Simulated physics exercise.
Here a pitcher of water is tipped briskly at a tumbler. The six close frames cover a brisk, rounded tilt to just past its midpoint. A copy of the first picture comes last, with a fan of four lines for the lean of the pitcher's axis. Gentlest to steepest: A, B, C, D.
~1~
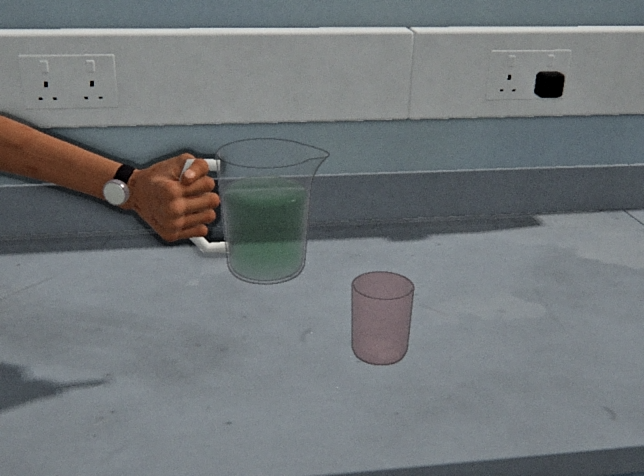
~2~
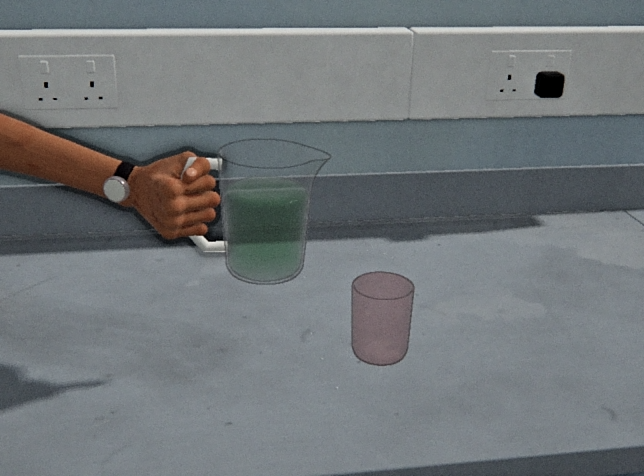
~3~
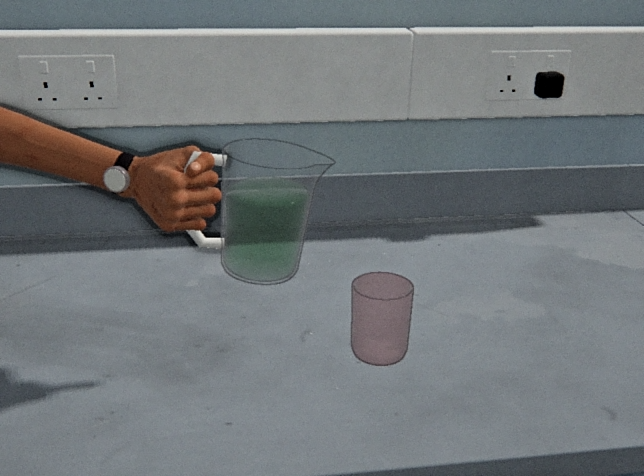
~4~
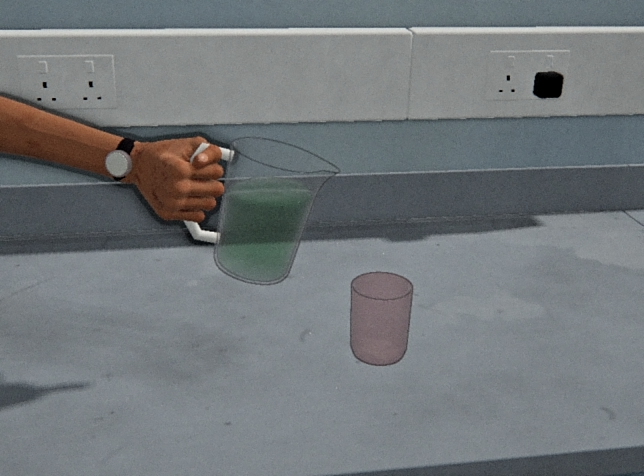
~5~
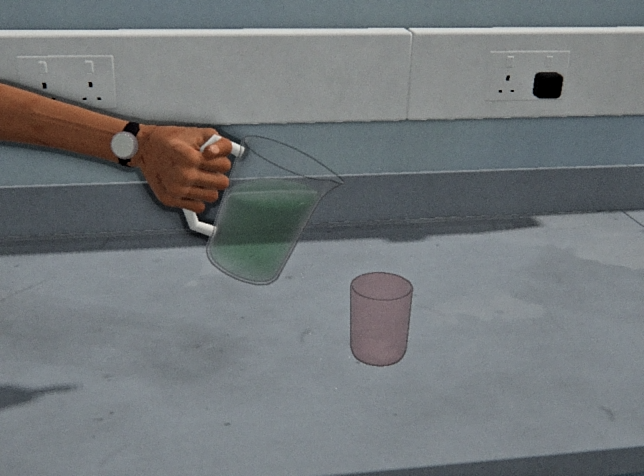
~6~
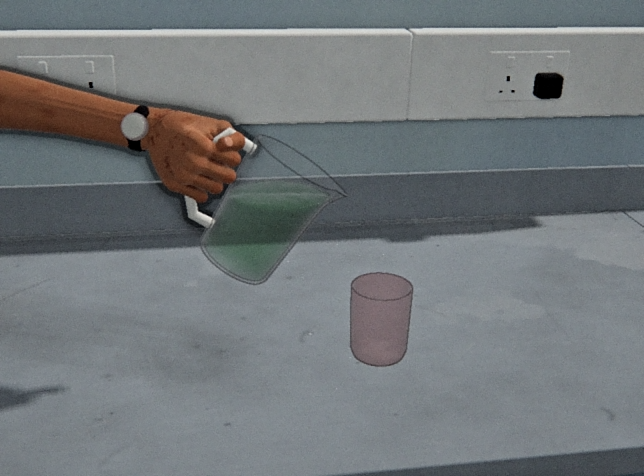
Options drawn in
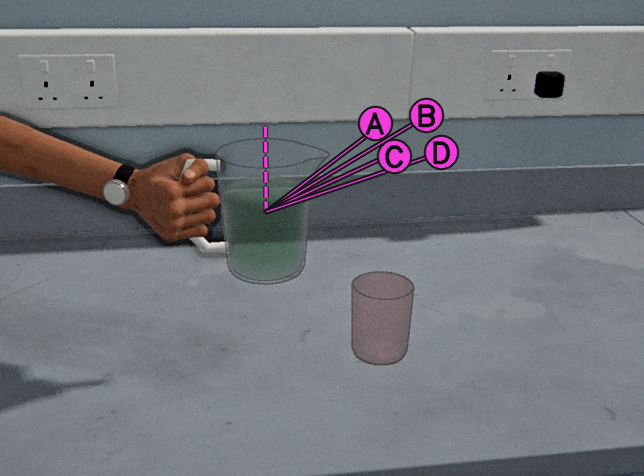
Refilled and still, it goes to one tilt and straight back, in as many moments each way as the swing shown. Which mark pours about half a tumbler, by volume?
Take B.
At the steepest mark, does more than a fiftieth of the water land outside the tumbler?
Yes, it does.
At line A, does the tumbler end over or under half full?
Under half.
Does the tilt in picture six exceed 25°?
Yes.
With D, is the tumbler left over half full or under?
Over half.
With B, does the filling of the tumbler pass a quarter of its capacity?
Yes.
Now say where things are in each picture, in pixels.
Upright, lip at (328, 153); rim of the tumbler round (383, 285); nothing has left yet, in the first picture.
Upright, lip at (329, 155); nothing has left yet, in the second picture.
Tipped about 7°, lip at (333, 161); nothing has left yet, in the third picture.
Tipped about 14°, lip at (338, 169); nothing has left yet, in the fourth picture.
Tipped about 23°, lip at (343, 181); nothing has left yet, in the fifth picture.
Tipped about 33°, lip at (347, 194); nothing has left yet, in the sixth picture.
On the marked copy, A at (364, 137); B at (412, 124); C at (377, 160); D at (425, 158).
With A, the tumbler ends with about 31 % of what it can hold.
With B, the tumbler ends with about 50 % of what it can hold.
With C, the tumbler ends with about 74 % of what it can hold.
With D, the tumbler ends with about 86 % of what it can hold; 9 % of the water is spilt.
